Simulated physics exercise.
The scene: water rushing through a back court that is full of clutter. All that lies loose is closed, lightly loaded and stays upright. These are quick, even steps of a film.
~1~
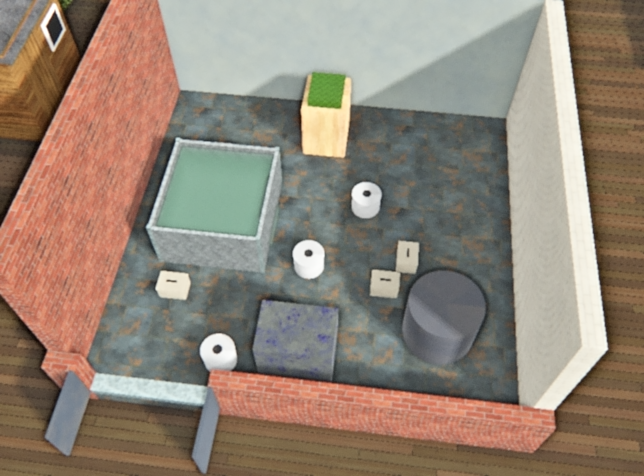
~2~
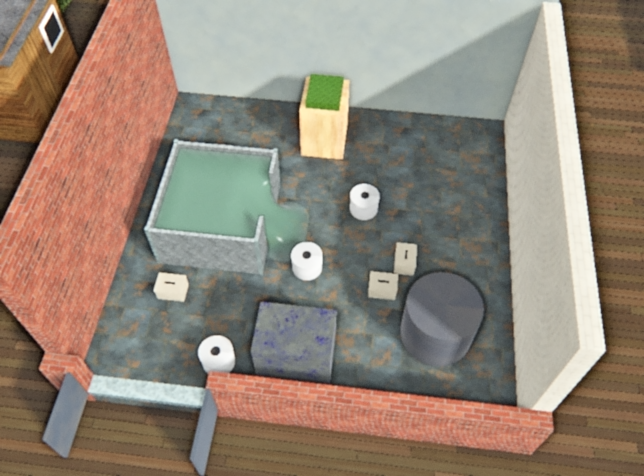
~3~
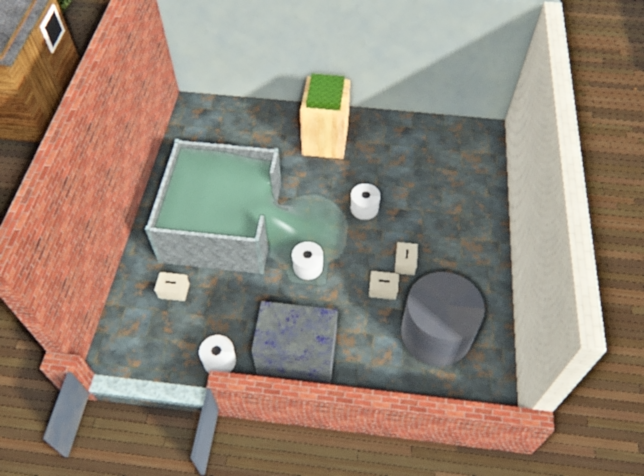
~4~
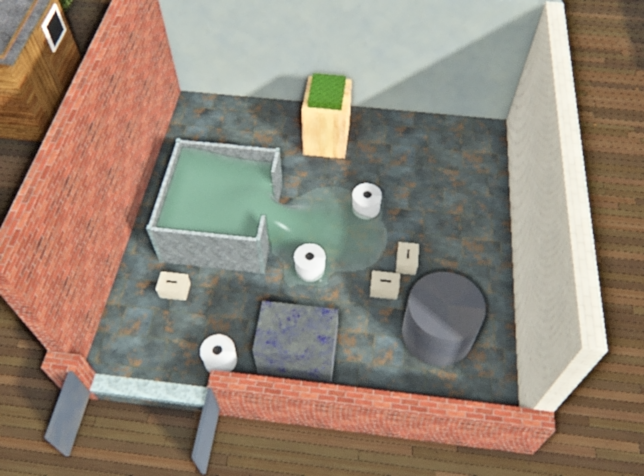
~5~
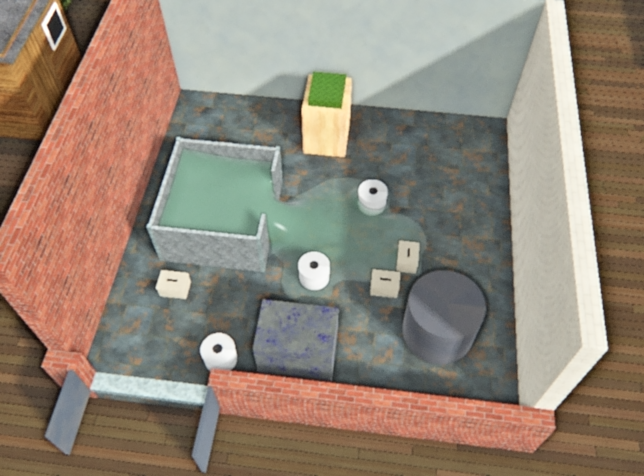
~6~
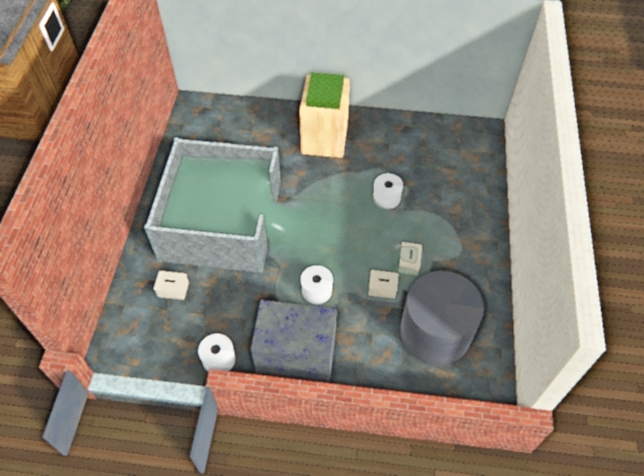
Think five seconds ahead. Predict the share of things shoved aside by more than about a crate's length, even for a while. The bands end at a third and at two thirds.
Share: From one to two thirds.
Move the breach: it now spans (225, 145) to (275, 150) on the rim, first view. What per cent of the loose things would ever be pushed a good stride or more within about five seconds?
I make it 10 per cent.
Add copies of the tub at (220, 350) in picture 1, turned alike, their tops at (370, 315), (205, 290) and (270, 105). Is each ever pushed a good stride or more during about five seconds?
As listed: Shifted that much, never so far, short of that.
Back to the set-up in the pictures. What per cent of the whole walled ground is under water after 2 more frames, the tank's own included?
Some 35 per cent.
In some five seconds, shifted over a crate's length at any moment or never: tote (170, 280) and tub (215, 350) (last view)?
In that order: Never so far, no.
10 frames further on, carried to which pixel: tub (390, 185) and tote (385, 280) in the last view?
Near (498, 114) and (482, 257).
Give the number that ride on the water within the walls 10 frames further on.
The number is 3.
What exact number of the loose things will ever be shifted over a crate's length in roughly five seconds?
I count 4.
A moment on, 3 of 7 are well off their spots; 0 afloat.
Next, 4 of 7 are well off their spots; 3 afloat.
Later, 4 of 7 are well off their spots; 3 afloat.
In the end, 4 of 7 are well off their spots, and 4 have been at some point; 4 afloat.
